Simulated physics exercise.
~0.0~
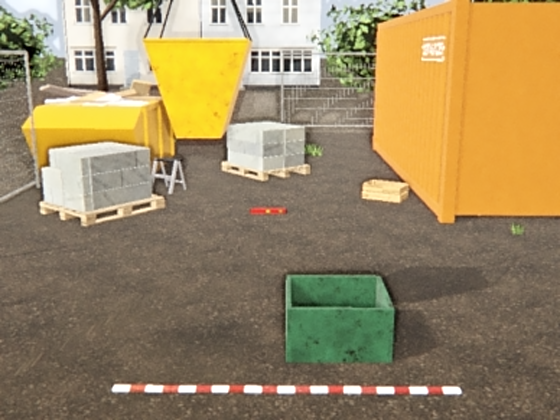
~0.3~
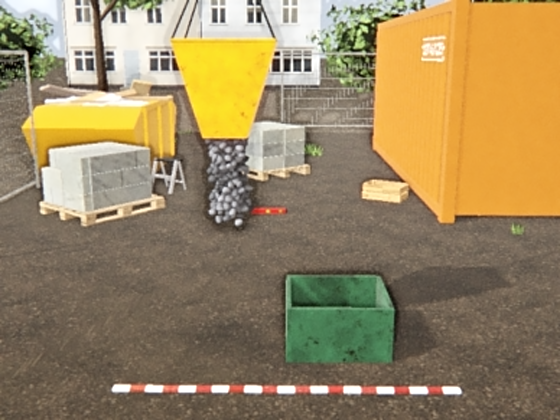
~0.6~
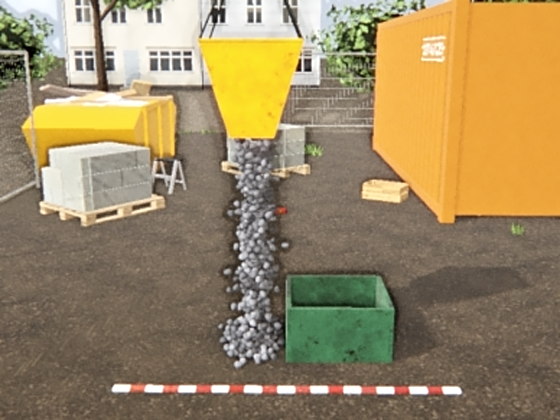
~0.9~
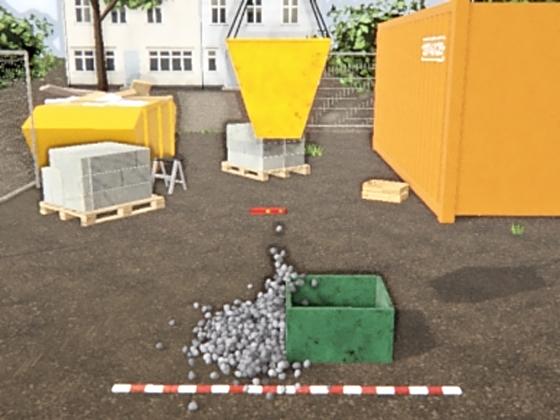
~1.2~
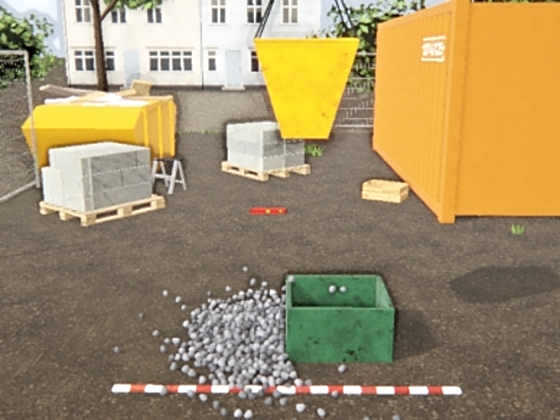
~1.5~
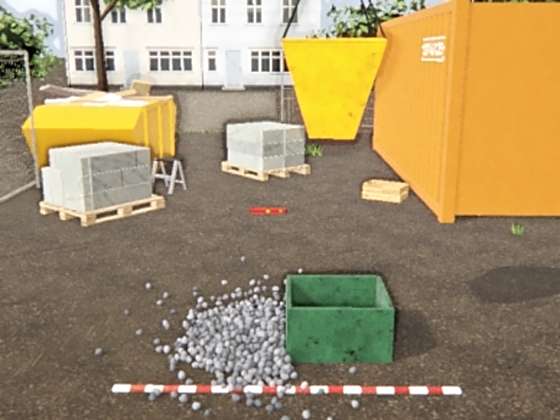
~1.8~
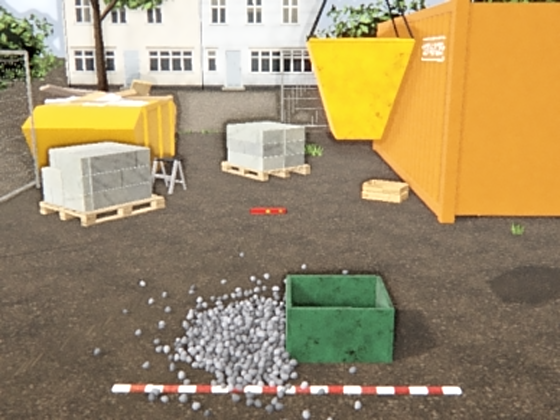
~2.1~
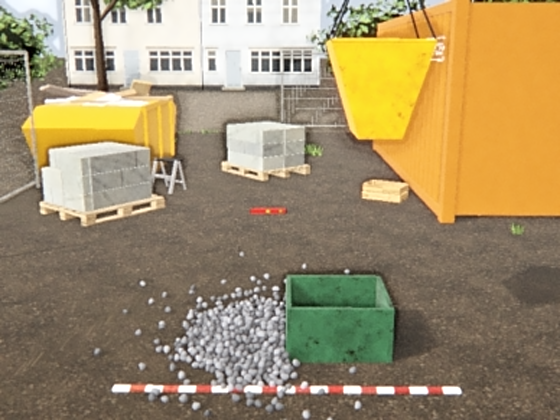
To begin with, a yellow hopper hangs from cables over a dark yard, with an orange container to the right and an open green bin below behind a red and white striped staff. As the hopper moves steadily right, grey stones pour from its bottom in a thick column. The stream reaches the ground just left of the bin and heaps up there. The emptied hopper keeps gliding right while the last stones drop, scatter and roll past the staff. Finally the stones settle, nearly all in a spread-out pile left of the bin, with very few inside or beyond it.
